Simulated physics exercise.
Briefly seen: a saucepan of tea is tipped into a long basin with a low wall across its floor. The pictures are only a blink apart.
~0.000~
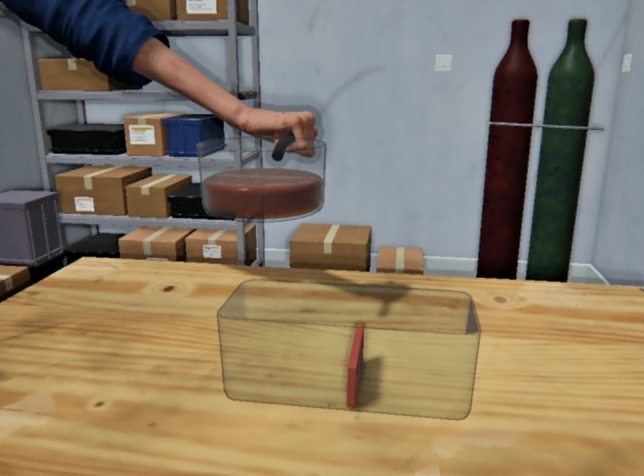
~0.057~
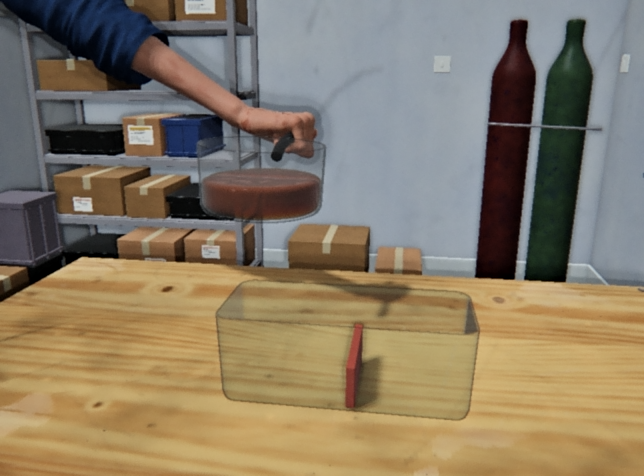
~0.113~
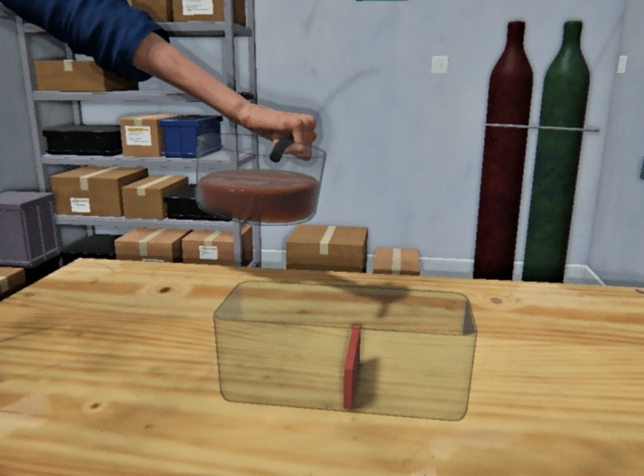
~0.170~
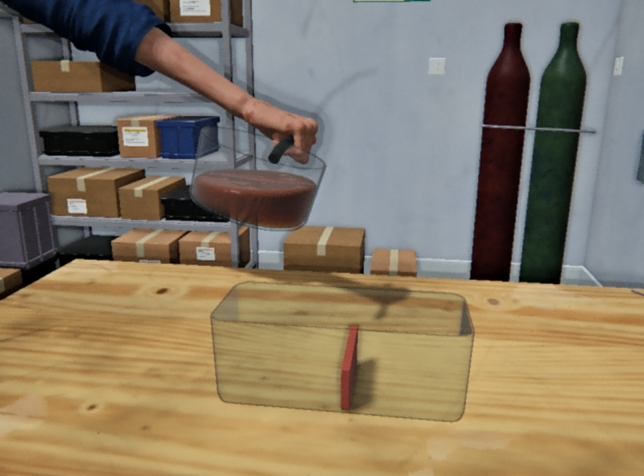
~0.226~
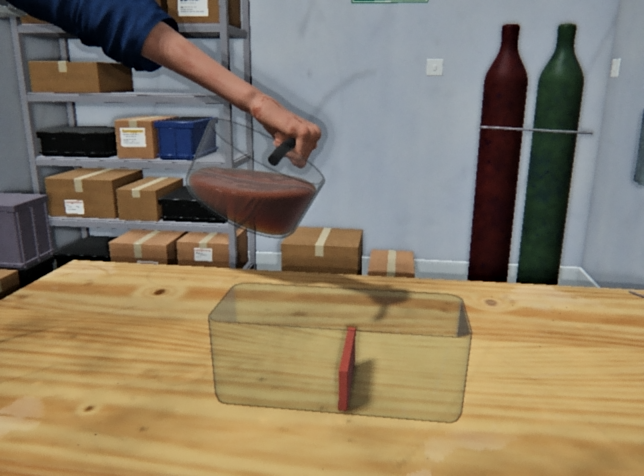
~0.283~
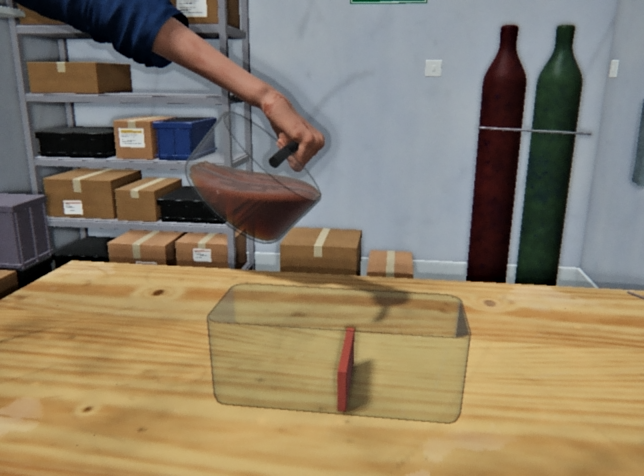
To begin with, a hand holds a clear container of reddish-brown liquid nearly level above a long see-through basin with a low red wall inside. The hand then tilts the container down toward the right, gradually at first and then more steeply, while the liquid gathers toward its lower side.
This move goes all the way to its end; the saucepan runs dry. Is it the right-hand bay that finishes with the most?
No, it is the left bay.
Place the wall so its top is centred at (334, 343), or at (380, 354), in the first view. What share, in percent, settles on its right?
Note - case one near 60 %, case two near 10 %.
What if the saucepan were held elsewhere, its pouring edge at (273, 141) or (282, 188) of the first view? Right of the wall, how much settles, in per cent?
The first start yields 10 per cent, the second 10 per cent.
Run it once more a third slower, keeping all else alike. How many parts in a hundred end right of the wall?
Something like 45 in a hundred.
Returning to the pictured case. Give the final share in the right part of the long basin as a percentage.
About 30 per cent.
Then, 0.56 s in, the tilt is 106° and 23 per cent is still to pour, 9 is left of the wall and 21 right of it.
Then, 0.75 s in, the tilt is 117° and 4 per cent is still to pour, 54 is left of the wall and 32 right of it.
Then, 0.96 s in, the tilt is 117° and 0 per cent is still to pour, 64 is left of the wall and 32 right of it.
Then, 1.19 s in, the tilt is 117° and 0 per cent is still to pour, 65 is left of the wall and 32 right of it.
Finally, 65 per cent lies left of the wall, 32 right of it and 2 outside.
